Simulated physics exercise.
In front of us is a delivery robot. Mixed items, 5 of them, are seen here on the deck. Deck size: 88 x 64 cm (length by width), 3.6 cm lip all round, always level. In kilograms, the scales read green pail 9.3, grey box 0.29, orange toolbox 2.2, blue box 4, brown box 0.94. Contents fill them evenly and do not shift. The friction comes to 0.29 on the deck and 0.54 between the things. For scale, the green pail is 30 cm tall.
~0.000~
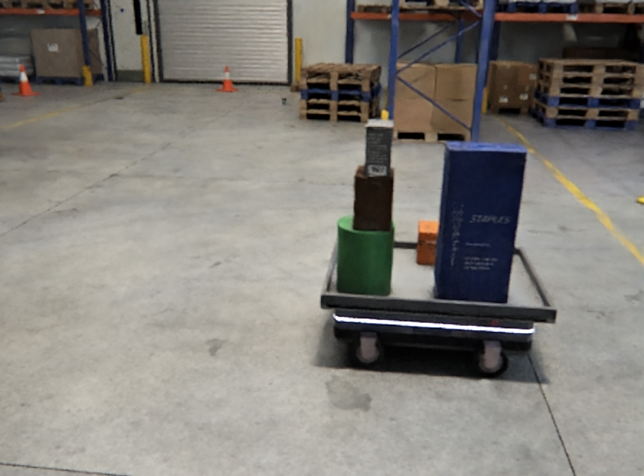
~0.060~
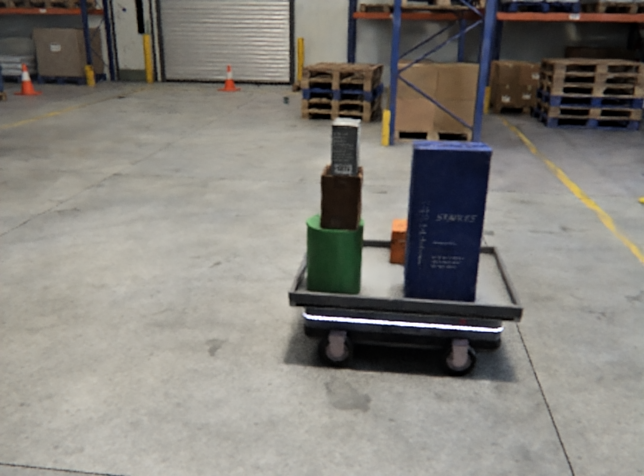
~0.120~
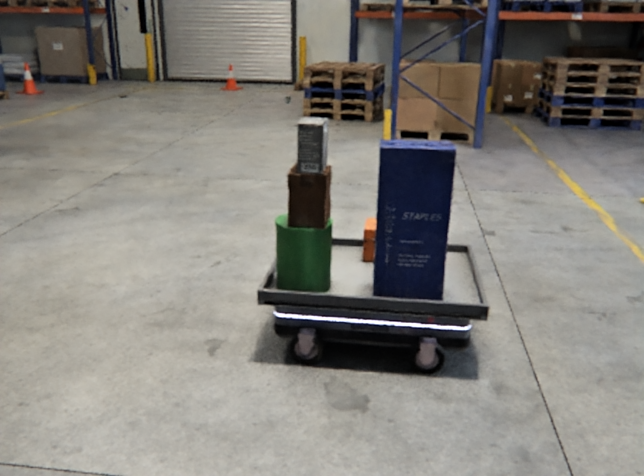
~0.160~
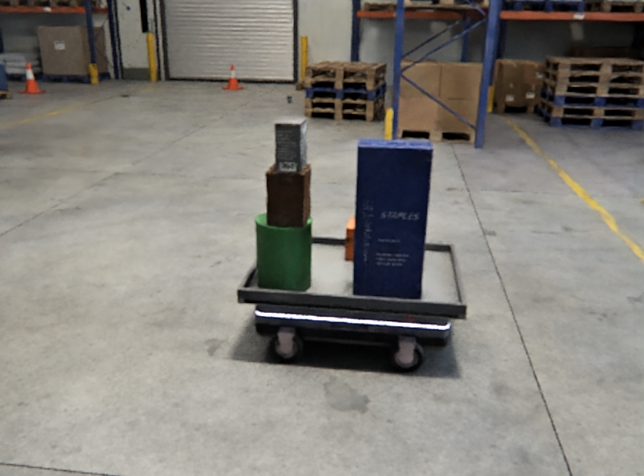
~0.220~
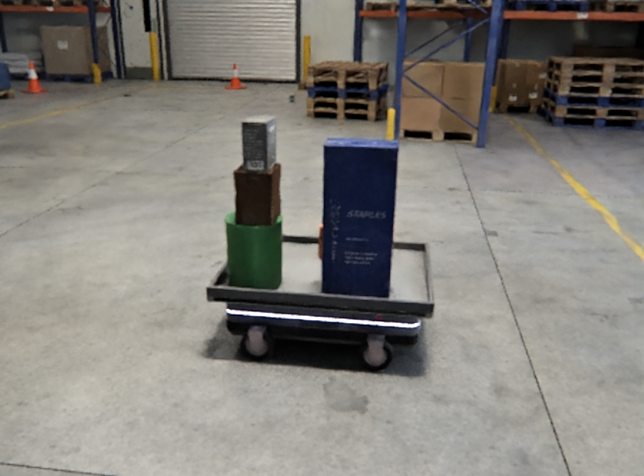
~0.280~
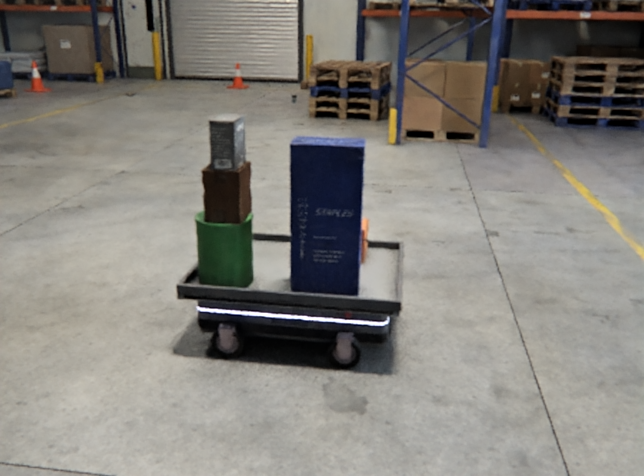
A low wheeled cart carrying a tall blue box, an orange item and a three-piece stack rolls left across a warehouse floor.
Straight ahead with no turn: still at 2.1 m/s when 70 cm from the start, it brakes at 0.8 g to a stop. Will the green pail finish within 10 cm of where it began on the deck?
Yes, it remains close.
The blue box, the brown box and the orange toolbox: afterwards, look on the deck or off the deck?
When everything stops, the blue box is still in bounds, the brown box is out of bounds, and the orange toolbox is still in bounds.
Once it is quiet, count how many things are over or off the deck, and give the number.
The answer: 2.
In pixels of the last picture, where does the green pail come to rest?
It settles at around (134, 242).
By 0.58 s, cart has run 98 cm; green pail tilted 9° near (127, 239); grey box tilted 14°; brown box tilted 12°.
By 0.68 s, cart has run 98 cm, stopped; grey box and brown box now off the deck; green pail tilted 10° near (126, 238); blue box tilted 9°.
By 0.98 s, cart has run 98 cm, stopped; green pail 2 cm from its spot near (134, 242); orange toolbox 38 cm from its spot; blue box tilted 5°.
When it is over (1.6 s), off the deck, grey box and brown box; not toppled but over 10 cm from the start, orange toolbox; the other 2 within 10 cm of the start. In the last view, green pail near (134, 242).
